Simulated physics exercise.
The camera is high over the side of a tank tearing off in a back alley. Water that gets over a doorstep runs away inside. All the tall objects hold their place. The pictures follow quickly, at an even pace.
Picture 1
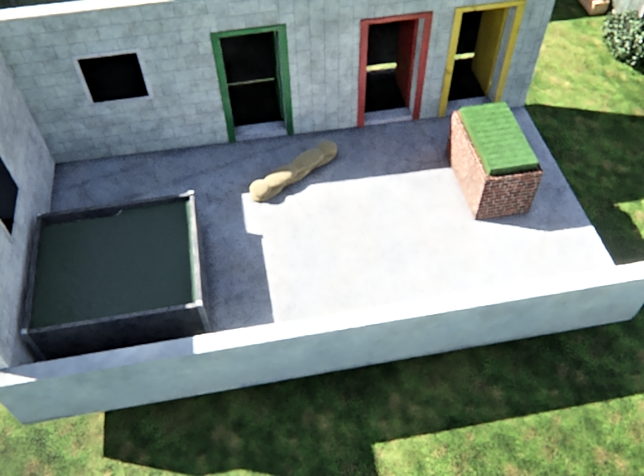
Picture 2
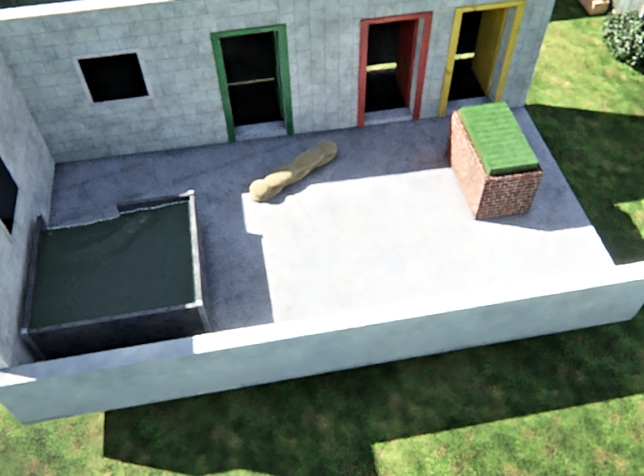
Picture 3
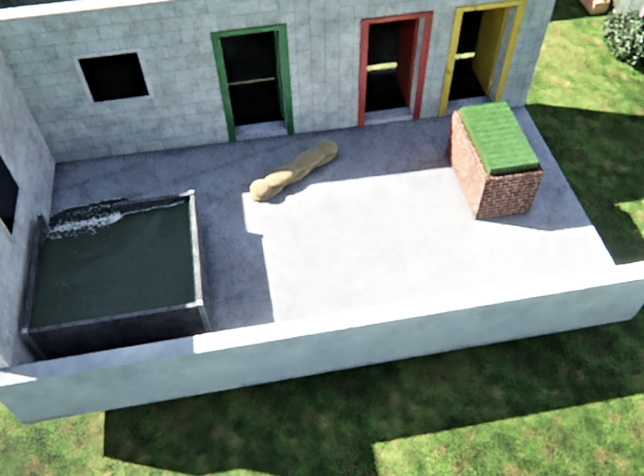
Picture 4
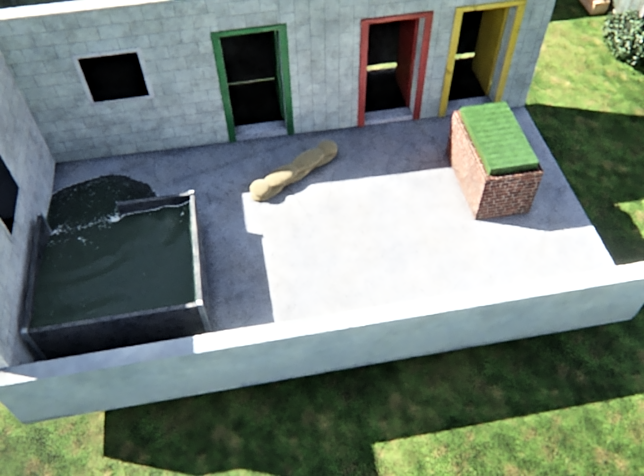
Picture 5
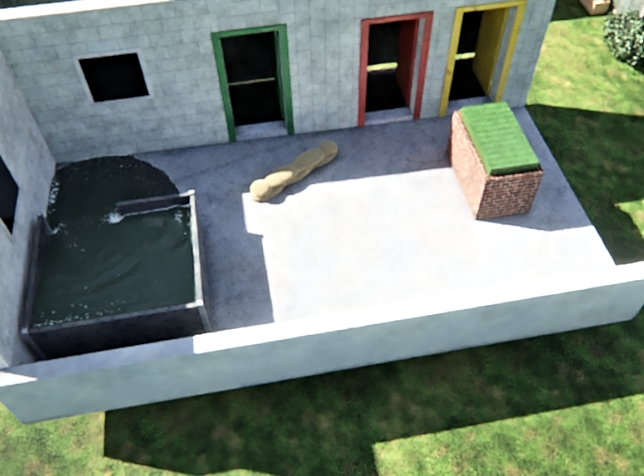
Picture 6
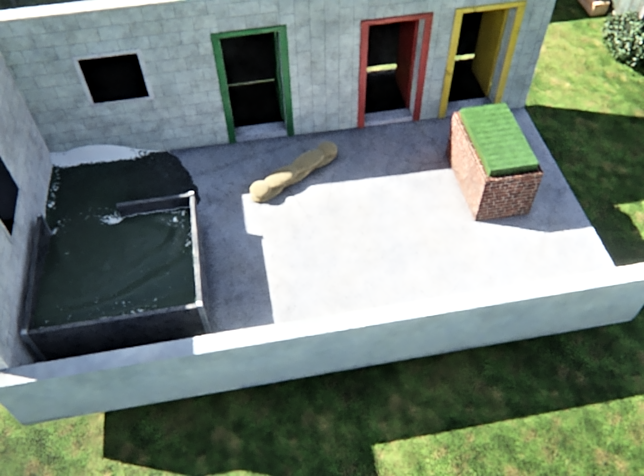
In a walled yard with coloured doorframes, dark water in an open tank stirred, then poured out through a gap in the far side and spread across the paving toward the back wall.
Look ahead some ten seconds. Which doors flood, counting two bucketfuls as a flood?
In the end: The yellow door admits no more than that; the red door admits no more than that; the green door lets in a lot.
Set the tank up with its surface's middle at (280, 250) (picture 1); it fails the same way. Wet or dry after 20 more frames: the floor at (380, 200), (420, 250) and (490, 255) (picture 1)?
In that order: Wet, no water, not flooded.
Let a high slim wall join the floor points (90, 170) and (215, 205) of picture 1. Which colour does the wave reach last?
The yellow-painted one.
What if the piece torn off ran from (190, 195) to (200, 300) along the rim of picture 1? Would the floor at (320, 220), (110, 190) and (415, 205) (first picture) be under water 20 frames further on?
In turn: Awash, no water, under water.
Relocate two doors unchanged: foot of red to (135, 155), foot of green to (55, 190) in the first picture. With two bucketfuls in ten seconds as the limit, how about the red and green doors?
My reading: Red lets more in; green passes that mark.
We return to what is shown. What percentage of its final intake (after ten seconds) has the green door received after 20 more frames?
Some 0 per cent.
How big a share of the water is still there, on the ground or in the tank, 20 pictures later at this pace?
Near 100 in a hundred.
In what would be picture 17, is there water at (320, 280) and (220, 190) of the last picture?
In that order: No water, under water.
A moment on, water covers 15 % of the floor; the yellow door not reached, the red door not reached, the green door not reached.
Next, water covers 25 % of the floor; the yellow door not reached, the red door not reached, the green door wet at the sill, nothing in.
Then, water covers 50 % of the floor; the yellow door wet at the sill, nothing in, the red door wet at the sill, nothing in, the green door wet at the sill, nothing in.
Later, water covers 80 % of the floor; the yellow door wet at the sill, nothing in, the red door under two buckets in, the green door over two buckets in.
In the end, water covers 90 % of the floor; the yellow door wet at the sill, nothing in, the red door under two buckets in, the green door far over two buckets in.
